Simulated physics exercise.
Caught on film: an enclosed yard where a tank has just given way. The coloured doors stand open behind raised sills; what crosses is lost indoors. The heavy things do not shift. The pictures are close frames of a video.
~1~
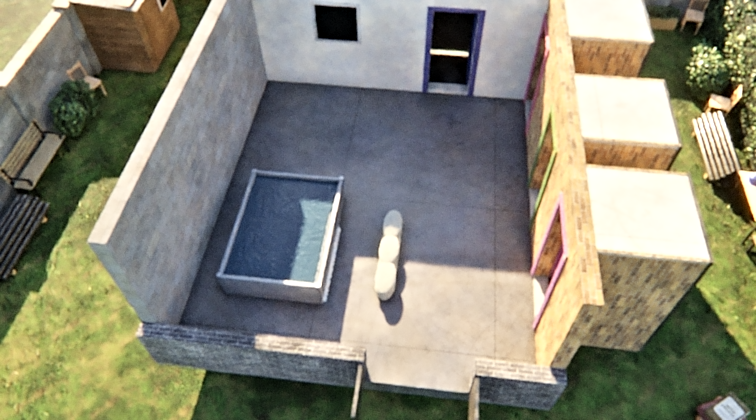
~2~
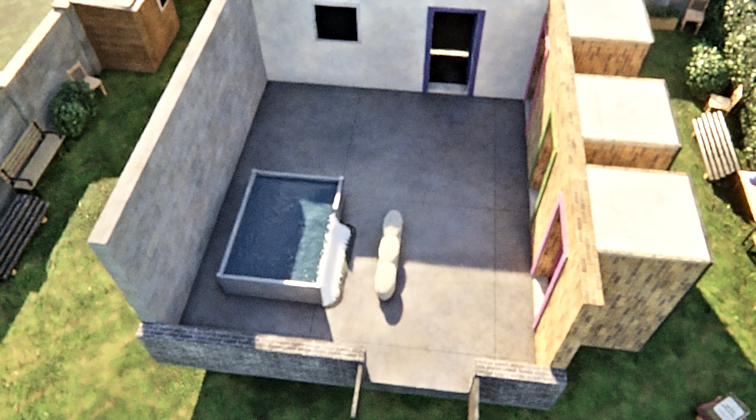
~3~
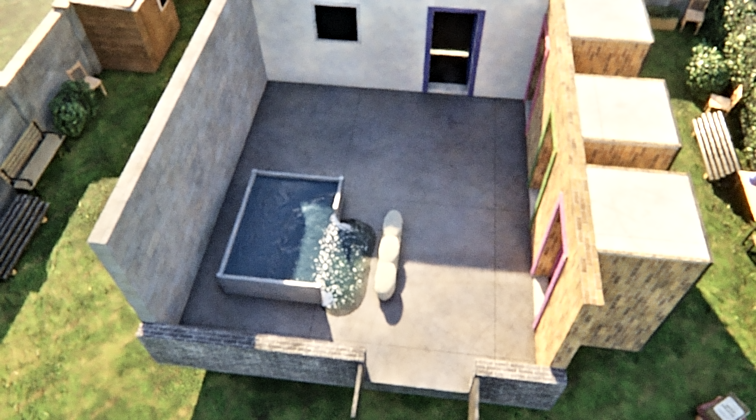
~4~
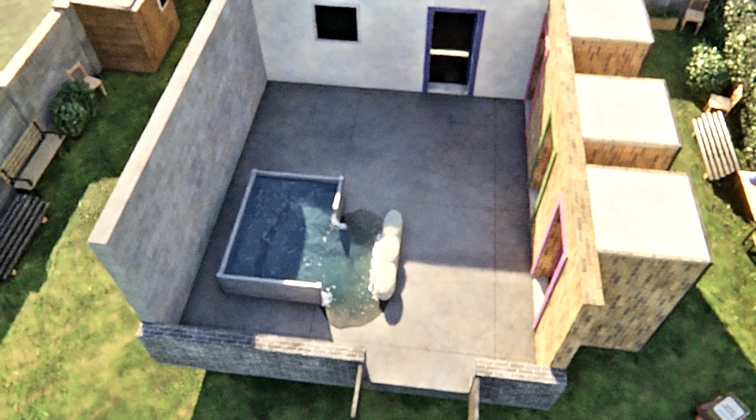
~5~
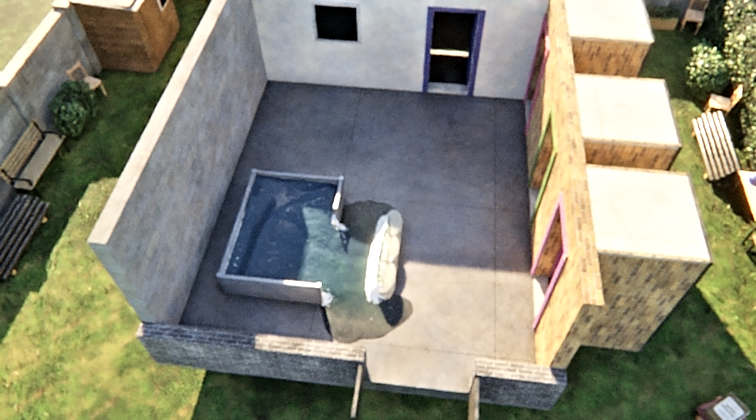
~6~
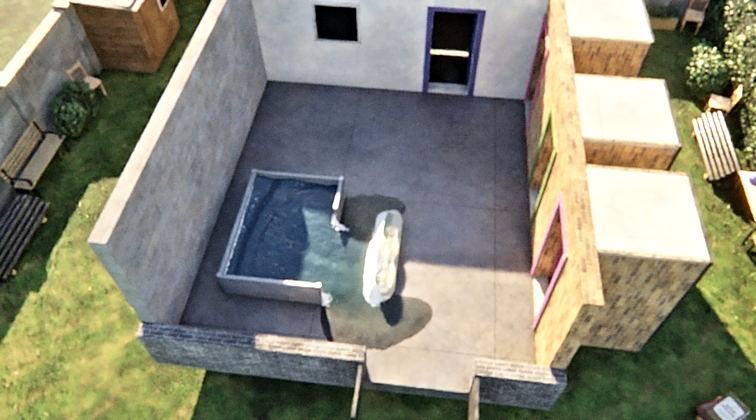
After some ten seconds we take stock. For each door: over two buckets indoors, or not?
The green door admits no more than that; the blue door admits no more than that; the purple door admits no more than that; the pink door admits no more than that.
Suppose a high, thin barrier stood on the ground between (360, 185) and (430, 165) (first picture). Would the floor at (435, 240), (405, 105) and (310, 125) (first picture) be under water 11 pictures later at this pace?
As listed: Under water, clear, no water.
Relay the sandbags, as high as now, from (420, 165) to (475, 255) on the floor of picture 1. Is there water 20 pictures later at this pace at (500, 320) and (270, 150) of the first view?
As listed: Under water, clear.
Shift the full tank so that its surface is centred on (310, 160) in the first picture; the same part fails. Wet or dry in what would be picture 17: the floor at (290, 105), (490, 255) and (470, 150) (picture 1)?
In turn: Clear, flooded, awash.
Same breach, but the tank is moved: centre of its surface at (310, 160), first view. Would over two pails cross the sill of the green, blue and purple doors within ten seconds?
In short: Green takes more, blue keeps below it, purple is under.
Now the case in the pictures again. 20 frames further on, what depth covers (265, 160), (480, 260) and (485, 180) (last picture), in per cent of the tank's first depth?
In that order: 0, 2 and 0 per cent.
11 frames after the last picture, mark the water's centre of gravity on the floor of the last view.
Near (330, 255).
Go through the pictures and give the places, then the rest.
The open tank at (285, 227) is whole and still, in the first frame.
Water pours out at (327, 257) and has run to (329, 304), in the second frame.
The front is at (342, 312), out from the gap at (328, 258), in the third frame.
Water pours out at (328, 258) and has run to (384, 223), in the fourth frame.
Water pours out at (328, 258) and has run to (407, 309), in the fifth frame.
The front is at (417, 326), out from the gap at (328, 258), in the sixth frame.
A moment on, water covers 20 % of the floor; the green door not reached, the blue door not reached, the purple door not reached, the pink door not reached.
Next, water covers 35 % of the floor; the green door not reached, the blue door not reached, the purple door not reached, the pink door not reached.
Then, water covers 50 % of the floor; the green door not reached, the blue door wet at the sill, nothing in, the purple door wet at the sill, nothing in, the pink door not reached.
Later, water covers 75 % of the floor; the green door wet at the sill, nothing in, the blue door wet at the sill, nothing in, the purple door wet at the sill, nothing in, the pink door wet at the sill, nothing in.
In the end, water covers 90 % of the floor; the green door wet at the sill, nothing in, the blue door wet at the sill, nothing in, the purple door wet at the sill, nothing in, the pink door wet at the sill, nothing in.
